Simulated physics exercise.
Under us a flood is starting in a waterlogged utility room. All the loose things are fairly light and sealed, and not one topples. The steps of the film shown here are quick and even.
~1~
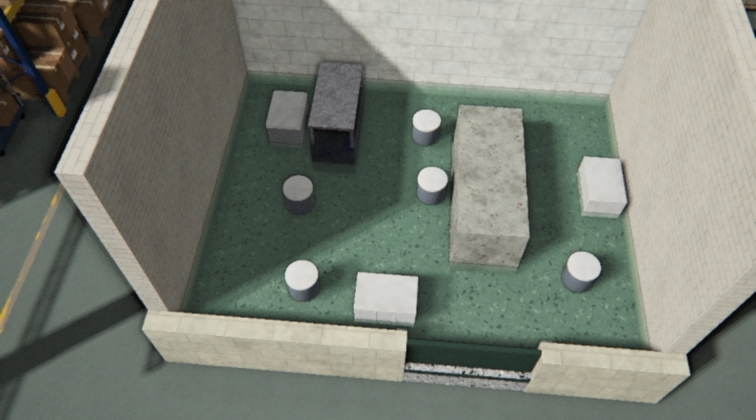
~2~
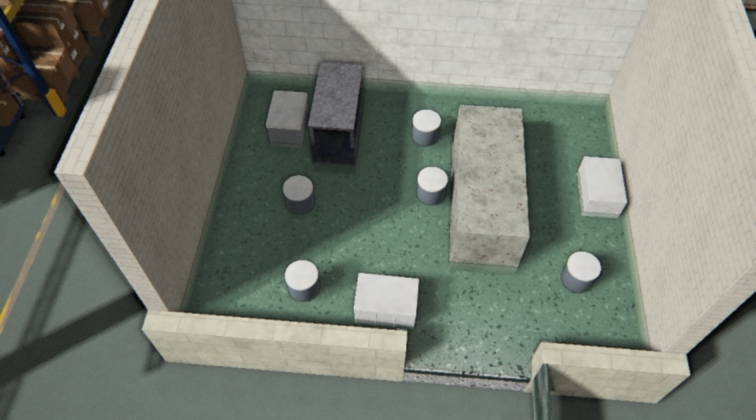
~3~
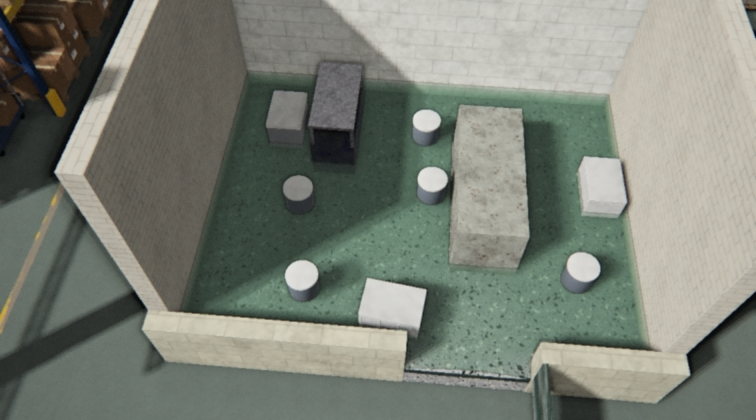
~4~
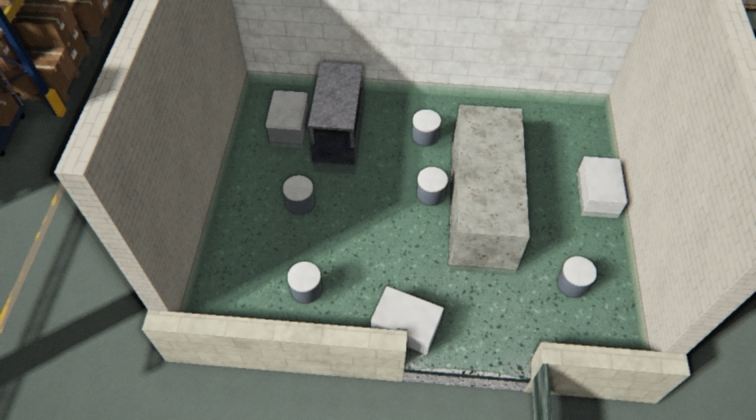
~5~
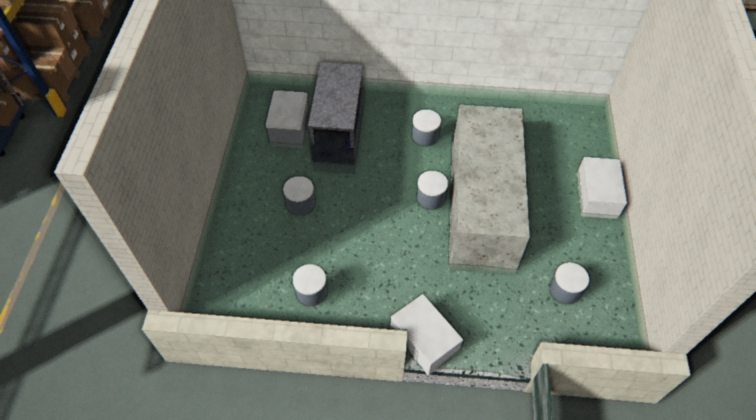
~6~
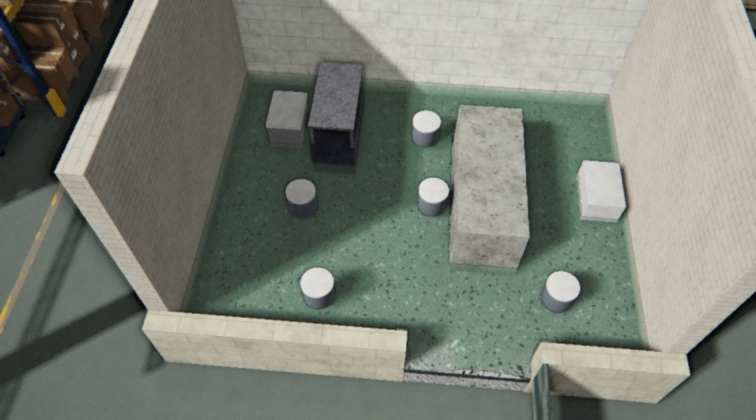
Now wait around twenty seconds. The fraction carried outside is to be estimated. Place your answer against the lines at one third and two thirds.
It sits at or past the two-thirds line.
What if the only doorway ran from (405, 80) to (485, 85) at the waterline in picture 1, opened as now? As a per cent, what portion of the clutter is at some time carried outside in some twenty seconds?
Some 50 in a hundred.
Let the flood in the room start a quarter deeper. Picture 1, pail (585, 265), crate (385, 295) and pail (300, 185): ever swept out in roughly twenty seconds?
In that order: Swept away, swept away, swept away.
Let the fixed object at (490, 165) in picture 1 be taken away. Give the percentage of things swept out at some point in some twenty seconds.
I'd put it at around 60 percent.
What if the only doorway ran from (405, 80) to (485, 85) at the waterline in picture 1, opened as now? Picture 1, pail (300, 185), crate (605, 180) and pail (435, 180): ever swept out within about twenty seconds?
For the three items in order: Escaped, escaped, escaped.
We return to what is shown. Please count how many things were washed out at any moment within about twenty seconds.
That makes 6.
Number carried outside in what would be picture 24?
The total is 4.
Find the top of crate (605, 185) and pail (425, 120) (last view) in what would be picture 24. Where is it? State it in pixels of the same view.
About (598, 282) and (432, 159).
A moment on, 2 of 8 are out; 6 afloat.
Next, 4 of 8 are out; 4 afloat.
Later, 6 of 8 are out; 2 afloat.
In the end, 6 of 8 are out; 2 afloat.
